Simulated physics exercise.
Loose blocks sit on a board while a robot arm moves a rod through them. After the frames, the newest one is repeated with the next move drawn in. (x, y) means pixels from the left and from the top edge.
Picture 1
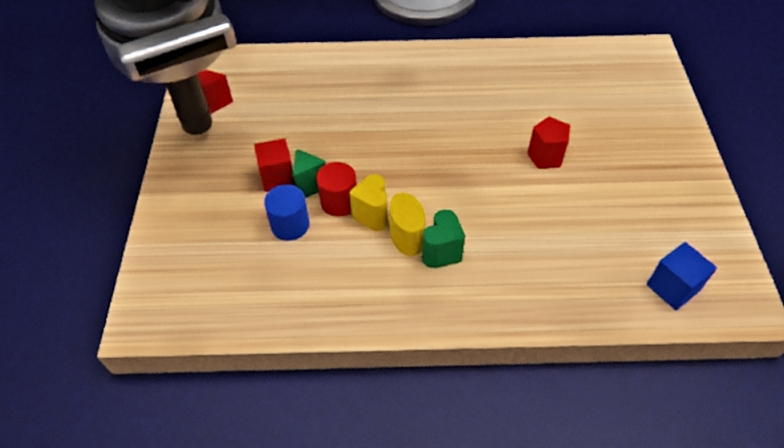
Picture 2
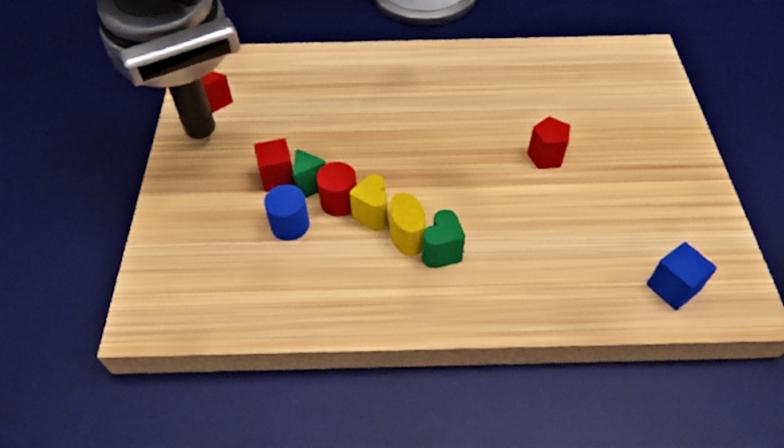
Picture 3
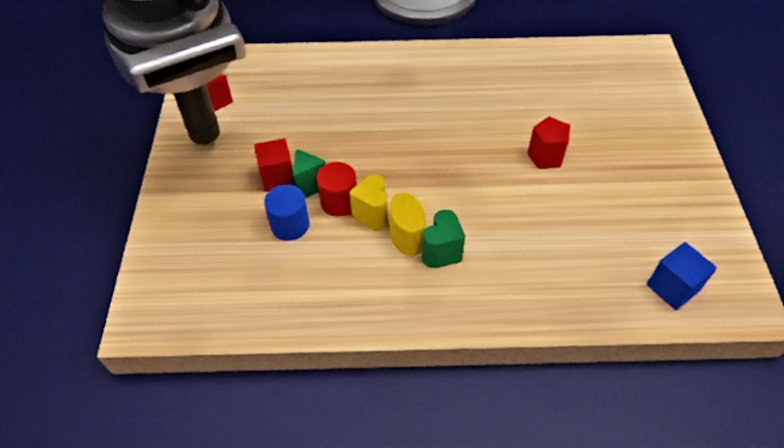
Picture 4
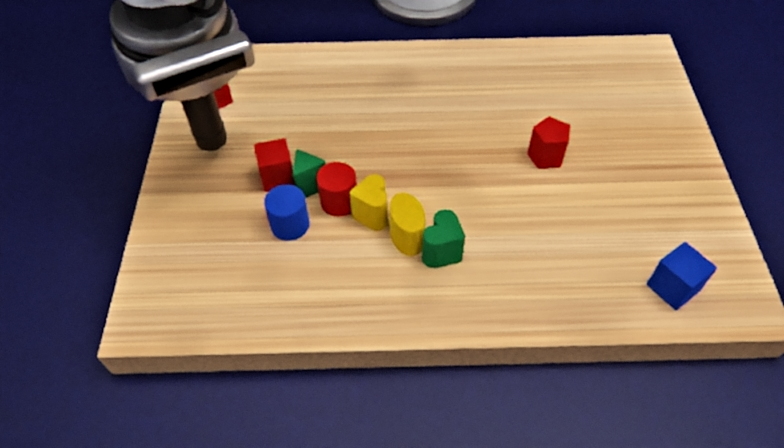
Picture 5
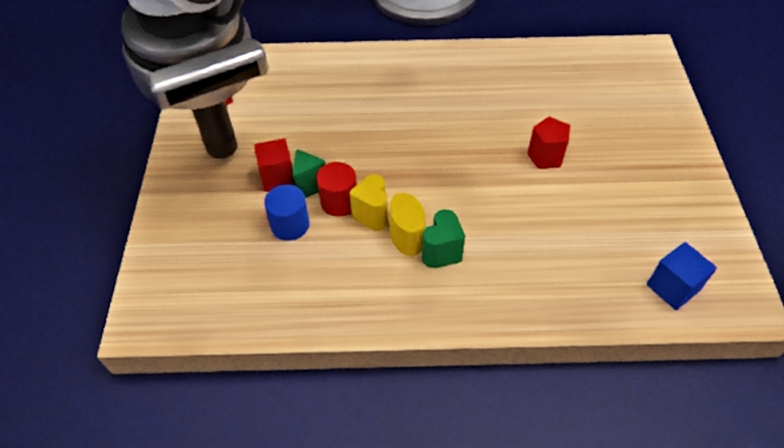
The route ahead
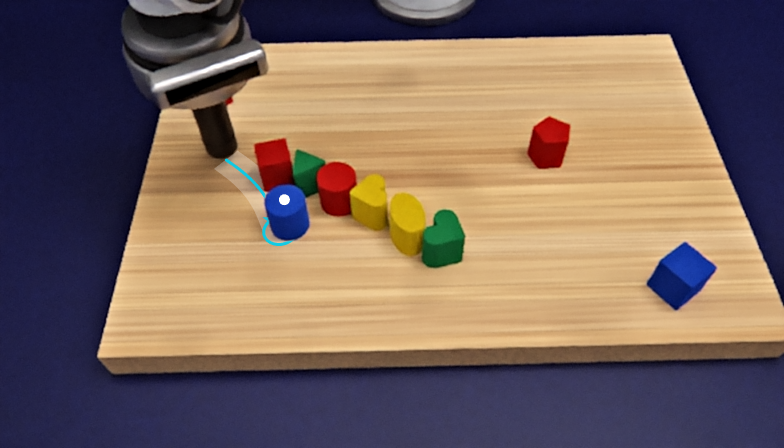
The robot arm's dark rod slid a short way down and to the right across the wooden board, drawing nearer the red square block, while all the colourful blocks stayed still.
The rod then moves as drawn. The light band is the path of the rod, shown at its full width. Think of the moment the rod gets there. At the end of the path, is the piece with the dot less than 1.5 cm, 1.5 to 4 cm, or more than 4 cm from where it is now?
It shifts 1.5 to 4 cm.
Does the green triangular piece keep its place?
No.
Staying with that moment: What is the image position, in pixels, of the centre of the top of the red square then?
The middle of the upper face of the red square will lie at about (293, 162) in the picture.
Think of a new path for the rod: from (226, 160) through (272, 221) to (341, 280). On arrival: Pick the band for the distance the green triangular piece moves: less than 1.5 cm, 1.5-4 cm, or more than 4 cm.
It goes hardly anywhere, under 1.5 cm.
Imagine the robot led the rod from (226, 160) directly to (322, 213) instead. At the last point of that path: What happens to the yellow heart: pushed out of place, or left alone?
The block you're asking about gets moved.
The drawn path runs from (226, 160) via (250, 178) and (268, 202), ending at (281, 231); the dot is on the blue round block.
The first path, step by step. One third of the way, rod (247, 167); red square (276, 153).
Two thirds of the way, rod (266, 192); red square (293, 162), turned 25° anticlockwise; green triangular piece (325, 158), turned 25° anticlockwise; red round block (345, 176).
At the end, rod (278, 220); red square (293, 162), turned 25° anticlockwise; blue round block (304, 223); green triangular piece (325, 158), turned 25° anticlockwise; red round block (345, 176).
